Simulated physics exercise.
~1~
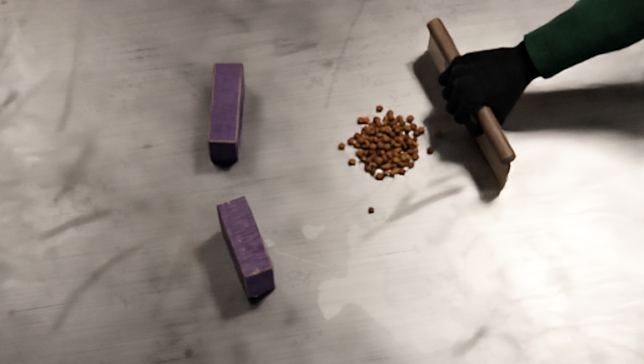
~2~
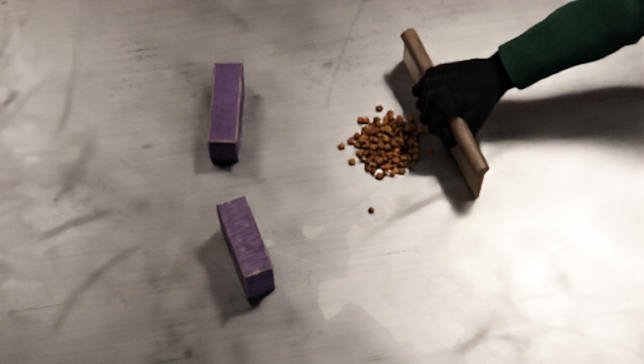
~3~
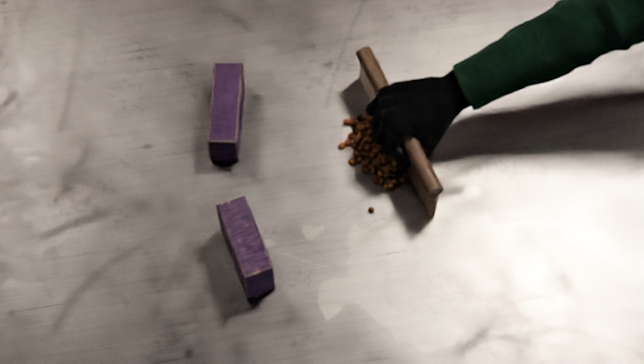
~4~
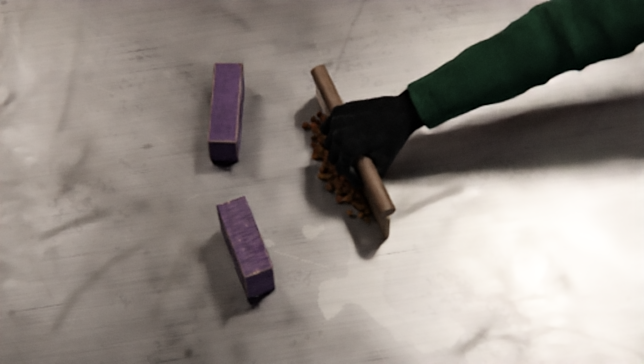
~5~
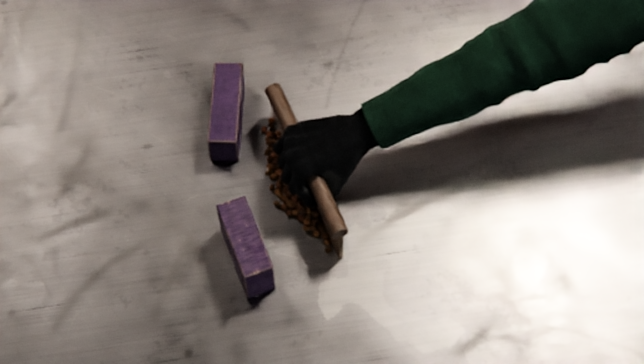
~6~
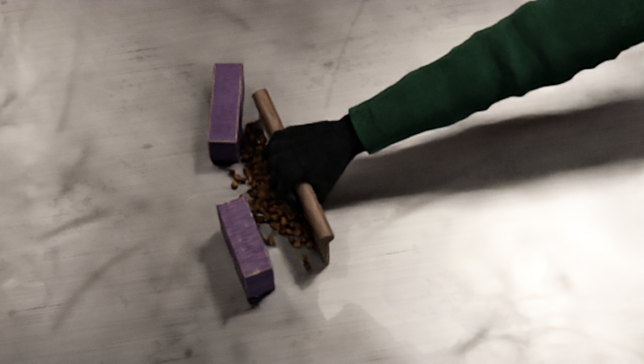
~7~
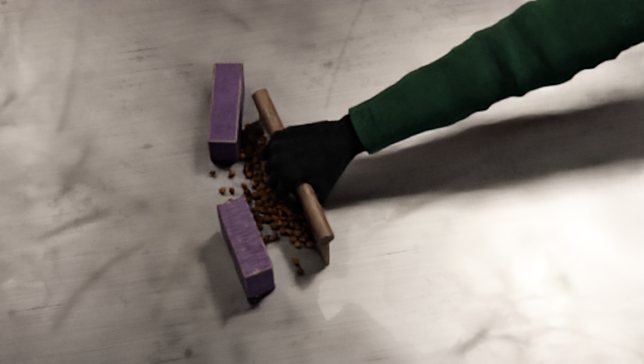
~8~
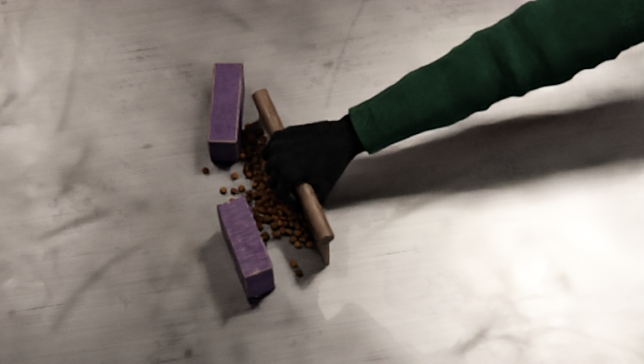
A black-gloved hand in a green sleeve pushed a pile of small brown pellets leftward with a wooden scraper toward two purple blocks, then stopped just short, leaving most pellets held up before them and only a few in the gap.
